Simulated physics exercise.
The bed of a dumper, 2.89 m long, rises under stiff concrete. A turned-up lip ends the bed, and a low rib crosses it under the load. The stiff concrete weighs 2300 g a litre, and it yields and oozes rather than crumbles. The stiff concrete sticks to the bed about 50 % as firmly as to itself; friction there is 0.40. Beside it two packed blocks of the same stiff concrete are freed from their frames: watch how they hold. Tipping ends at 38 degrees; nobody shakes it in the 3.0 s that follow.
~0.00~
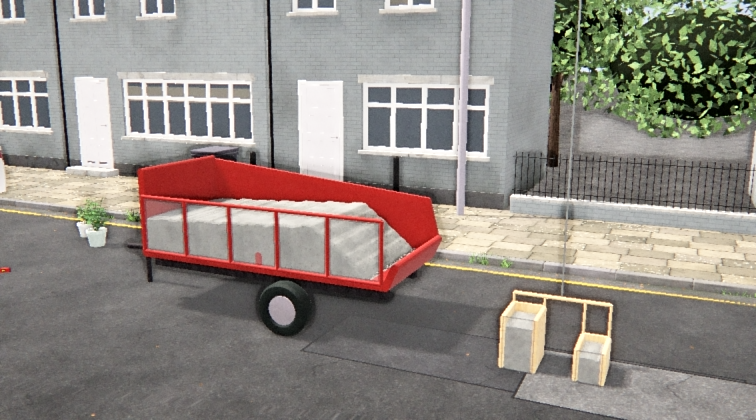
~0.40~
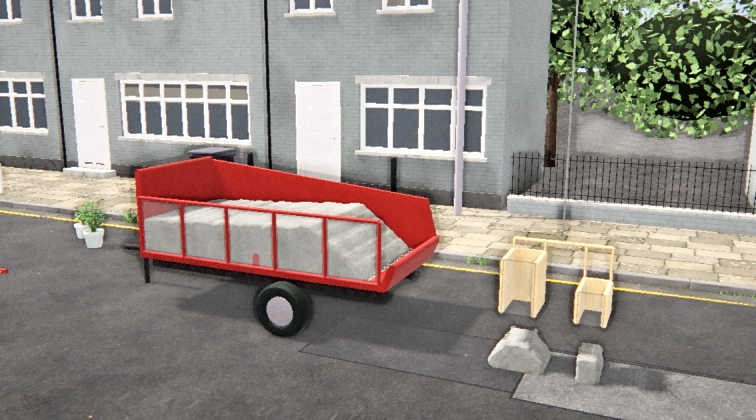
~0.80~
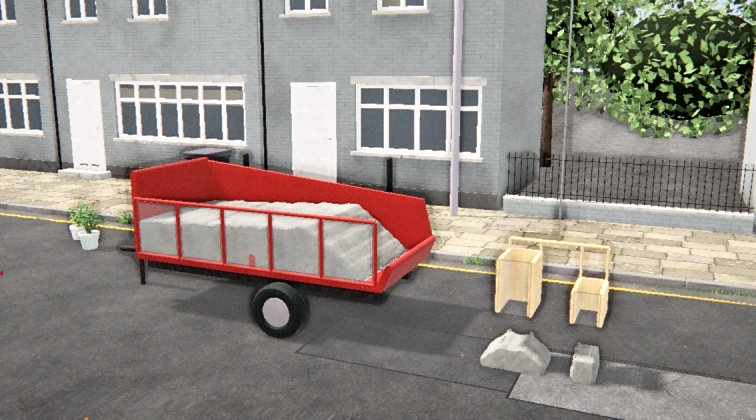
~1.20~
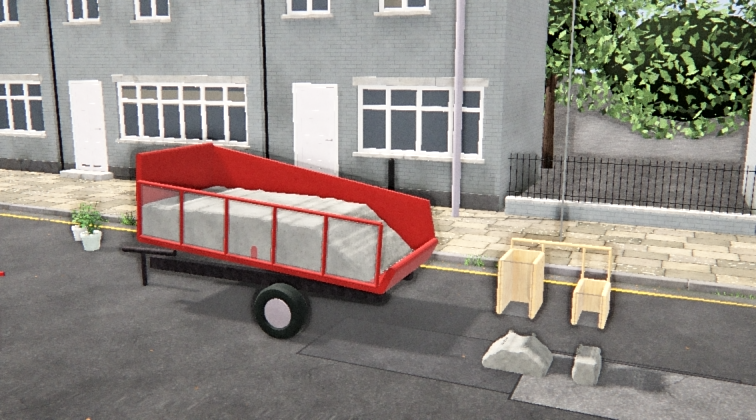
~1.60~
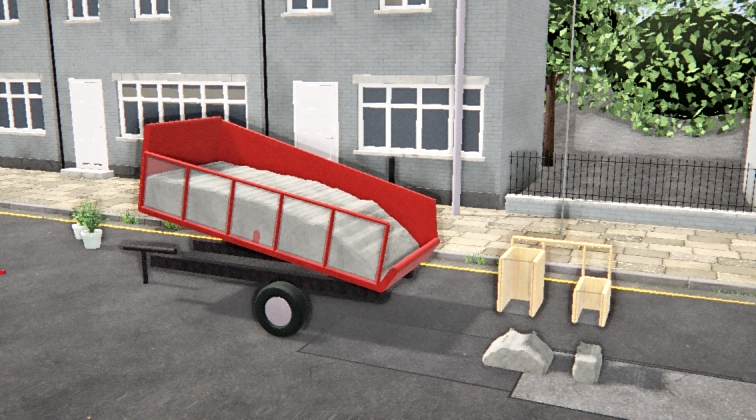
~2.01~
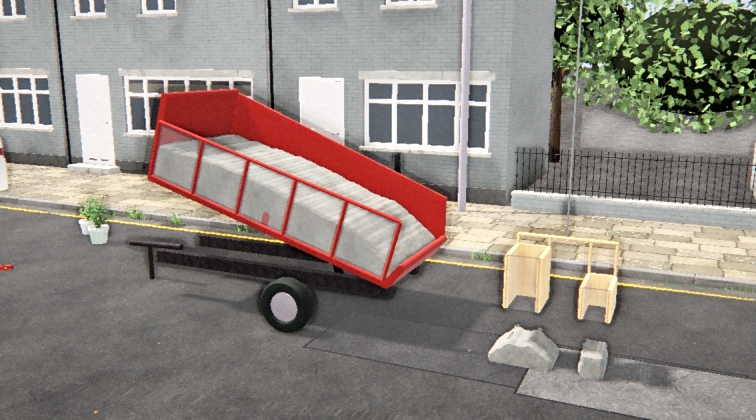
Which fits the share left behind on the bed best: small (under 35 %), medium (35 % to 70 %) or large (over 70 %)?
It comes out small: Under 35 %.
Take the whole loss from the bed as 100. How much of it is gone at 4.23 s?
About 70 %.
After 2.67 s, the tilt is 27 degrees and 100 % is on the bed.
After 3.45 s, the tilt is 38 degrees and 88 % is on the bed.
After 4.23 s, the tilt is 38 degrees and 49 % is on the bed.
After 5.01 s, the tilt is 38 degrees and 27 % is on the bed.
After 6.49 s, at the end, the tilt is 38 degrees and 25 % is on the bed.
